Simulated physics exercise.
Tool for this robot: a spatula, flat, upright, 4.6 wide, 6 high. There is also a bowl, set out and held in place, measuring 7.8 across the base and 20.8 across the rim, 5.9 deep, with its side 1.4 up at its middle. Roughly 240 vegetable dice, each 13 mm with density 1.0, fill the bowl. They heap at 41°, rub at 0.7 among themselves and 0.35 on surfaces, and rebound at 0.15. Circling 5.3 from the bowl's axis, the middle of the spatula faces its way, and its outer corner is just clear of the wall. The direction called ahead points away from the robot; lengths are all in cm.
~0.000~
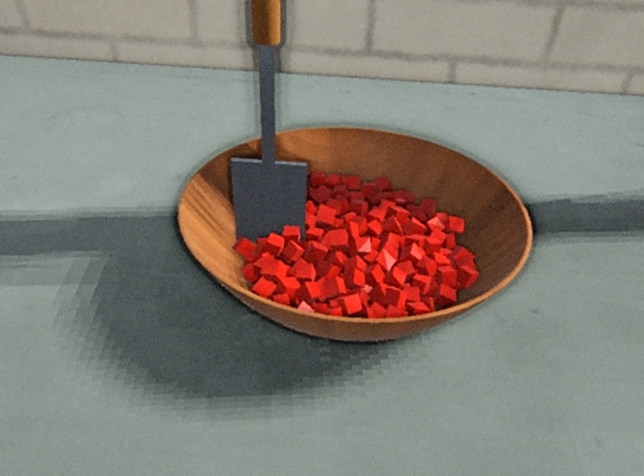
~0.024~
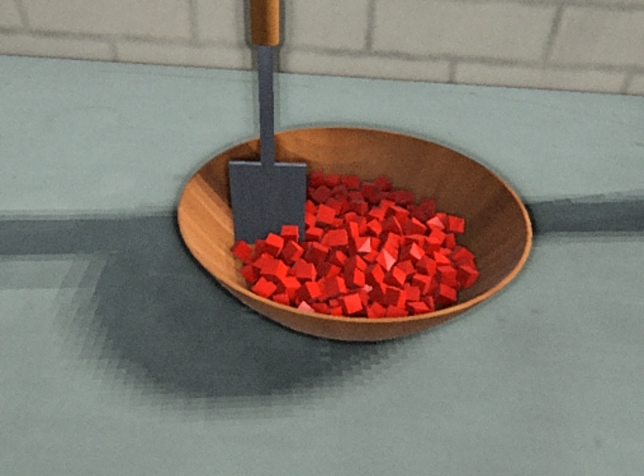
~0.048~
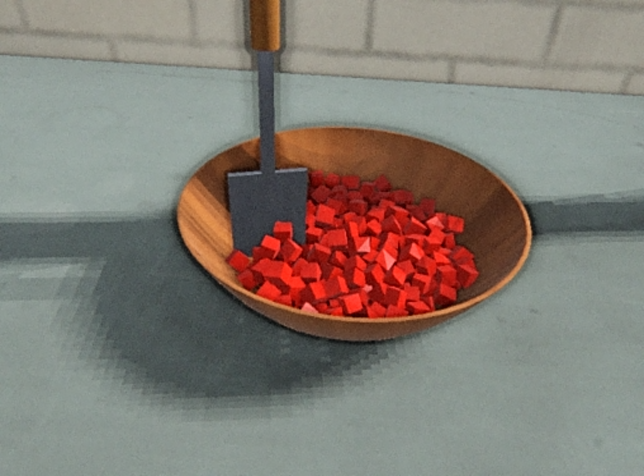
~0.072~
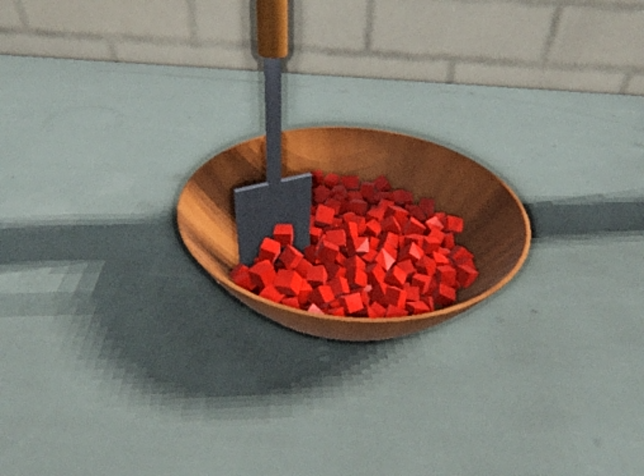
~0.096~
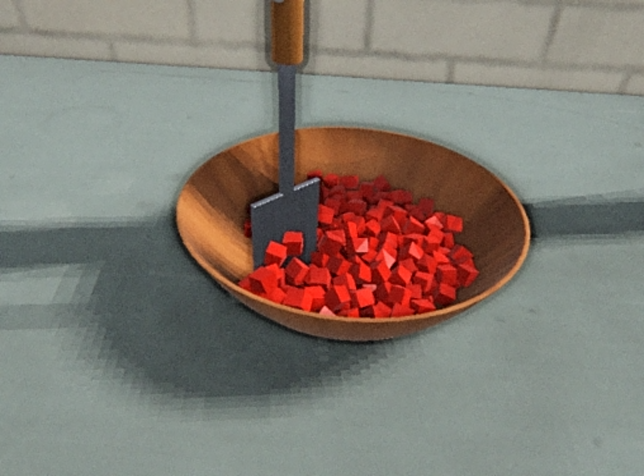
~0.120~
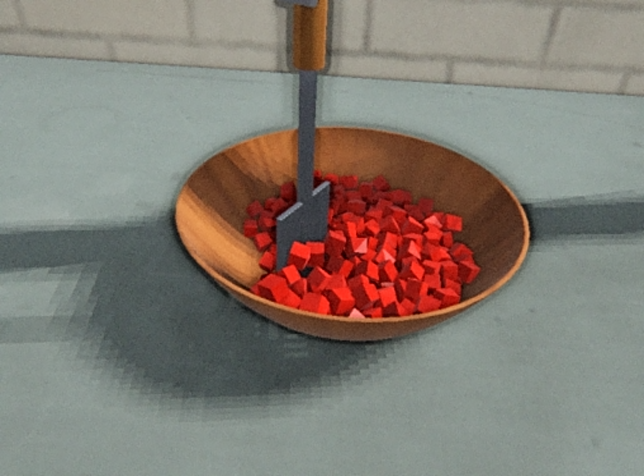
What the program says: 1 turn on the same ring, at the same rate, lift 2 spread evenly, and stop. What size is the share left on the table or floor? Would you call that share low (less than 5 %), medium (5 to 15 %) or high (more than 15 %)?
I would call it medium.
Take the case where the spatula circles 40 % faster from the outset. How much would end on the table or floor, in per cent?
25 per cent.
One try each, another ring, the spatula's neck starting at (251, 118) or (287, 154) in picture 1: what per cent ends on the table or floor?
Roughly 0 % and 5 %.
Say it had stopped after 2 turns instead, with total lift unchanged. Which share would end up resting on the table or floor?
Estimate: About 25 percent.
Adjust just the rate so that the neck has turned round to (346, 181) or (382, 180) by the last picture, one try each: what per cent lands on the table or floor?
It comes to close to 25 per cent and close to 25 per cent.
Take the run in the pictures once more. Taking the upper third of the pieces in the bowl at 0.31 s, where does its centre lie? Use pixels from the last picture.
That third sits centred at about (444, 210).
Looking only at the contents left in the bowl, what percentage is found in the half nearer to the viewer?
Estimate: Some 45 %.
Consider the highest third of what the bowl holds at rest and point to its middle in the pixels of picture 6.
Roughly at pixel (286, 222).
After 0.31 s, 176° round, highest piece 8 above the table; 237 in the bowl, 1 on the table or floor, 3 in flight or on the tool.
After 0.49 s, 290° round, highest piece 9 above the table; 221 in the bowl, 15 on the table or floor, 5 in flight or on the tool.
After 0.79 s, 0° round, highest piece 6 above the table; 216 in the bowl, 25 on the table or floor.
After 1.49 s, 0° round, highest piece 6 above the table; 216 in the bowl, 25 on the table or floor.
At rest, 216 in the bowl, 25 on the table or floor. That is 10 % on the table or floor.
